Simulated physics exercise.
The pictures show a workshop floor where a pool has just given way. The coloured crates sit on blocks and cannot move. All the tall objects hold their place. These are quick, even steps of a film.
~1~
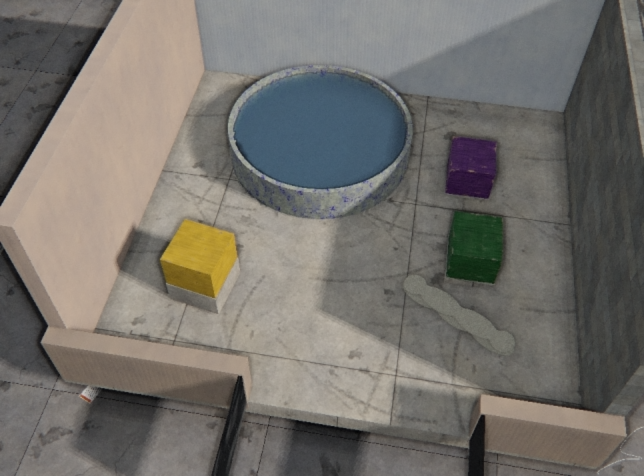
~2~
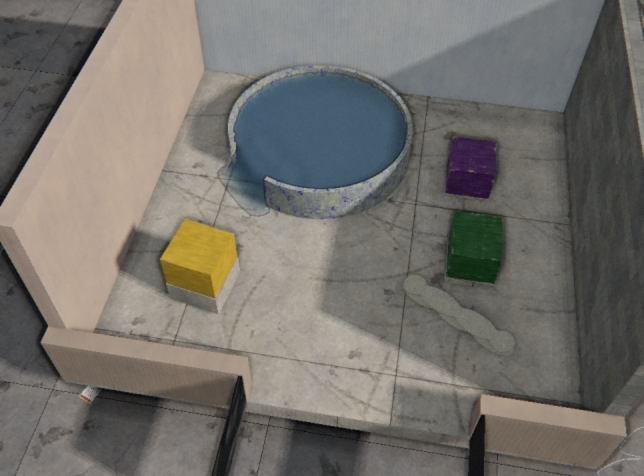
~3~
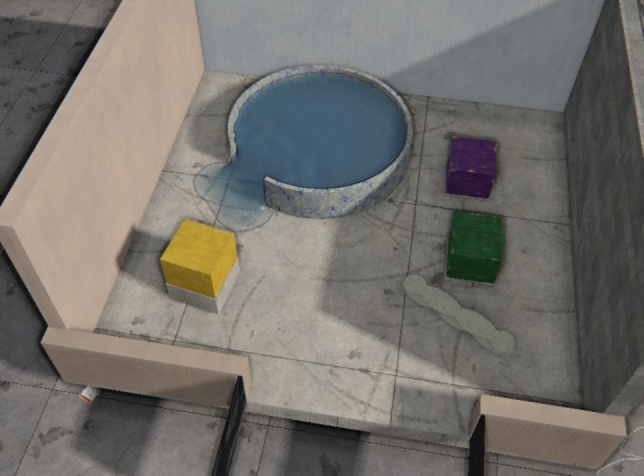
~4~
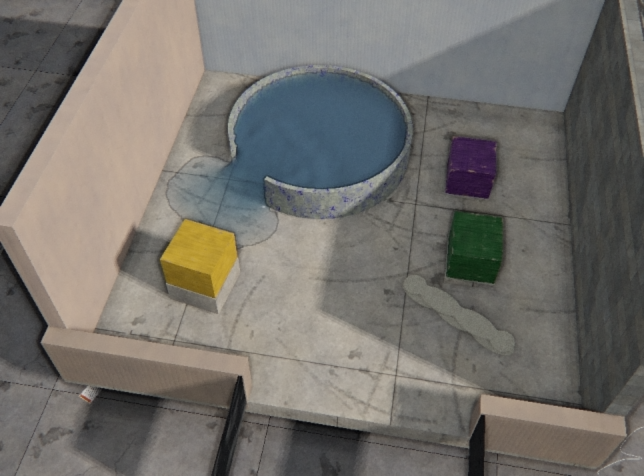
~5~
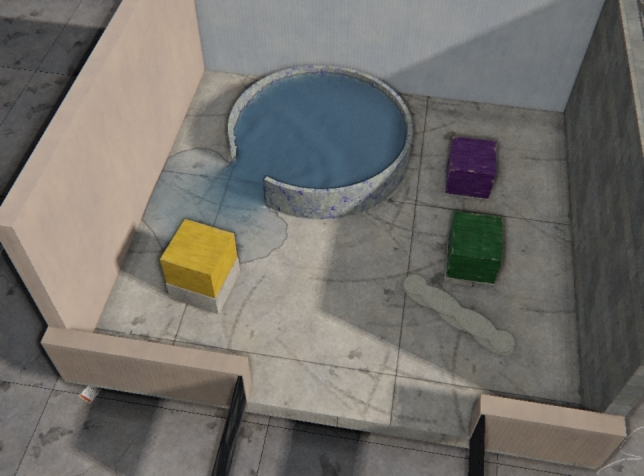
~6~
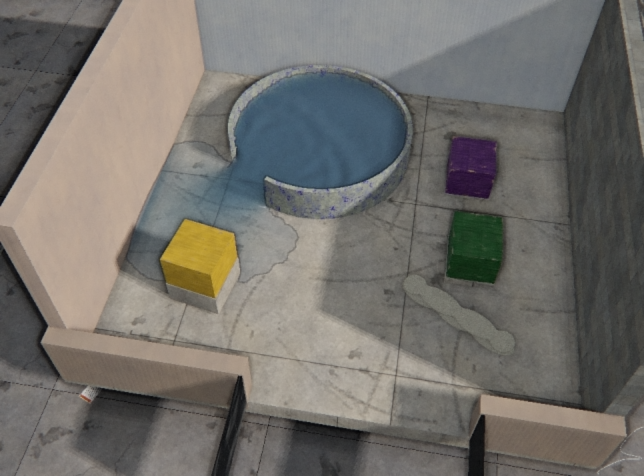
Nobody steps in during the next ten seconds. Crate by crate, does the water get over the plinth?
In the end: The yellow crate escapes dry; the purple crate is wetted; the green crate escapes dry.
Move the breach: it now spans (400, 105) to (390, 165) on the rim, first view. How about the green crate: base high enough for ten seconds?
Then: The green one is topped.
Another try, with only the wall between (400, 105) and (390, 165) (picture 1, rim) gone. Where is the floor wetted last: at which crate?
Last comes the yellow crate.
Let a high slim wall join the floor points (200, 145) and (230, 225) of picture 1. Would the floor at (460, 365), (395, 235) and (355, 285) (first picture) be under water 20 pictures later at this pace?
In turn: Under water, free of water, awash.
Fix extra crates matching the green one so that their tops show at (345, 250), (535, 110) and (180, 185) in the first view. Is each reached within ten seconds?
In turn: Is topped, stays dry, is topped.
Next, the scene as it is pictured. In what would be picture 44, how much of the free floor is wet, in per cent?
Roughly 75 per cent.
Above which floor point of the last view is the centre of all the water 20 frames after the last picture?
Close to (274, 195).
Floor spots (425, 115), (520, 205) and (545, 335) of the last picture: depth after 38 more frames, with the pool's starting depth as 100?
Roughly 2, 2 and 10 per cent, in turn.
A moment on, water covers 15 % of the floor; the yellow crate water round its plinth, the purple crate not reached, the green crate not reached.
Next, water covers 30 % of the floor; the yellow crate water round its plinth, the purple crate not reached, the green crate not reached.
Then, water covers 50 % of the floor; the yellow crate water round its plinth, the purple crate not reached, the green crate not reached.
Later, water covers 75 % of the floor; the yellow crate water round its plinth, the purple crate water round its plinth, the green crate water round its plinth.
In the end, water covers 100 % of the floor; the yellow crate stayed above the water, the purple crate was topped, the green crate stayed above the water.
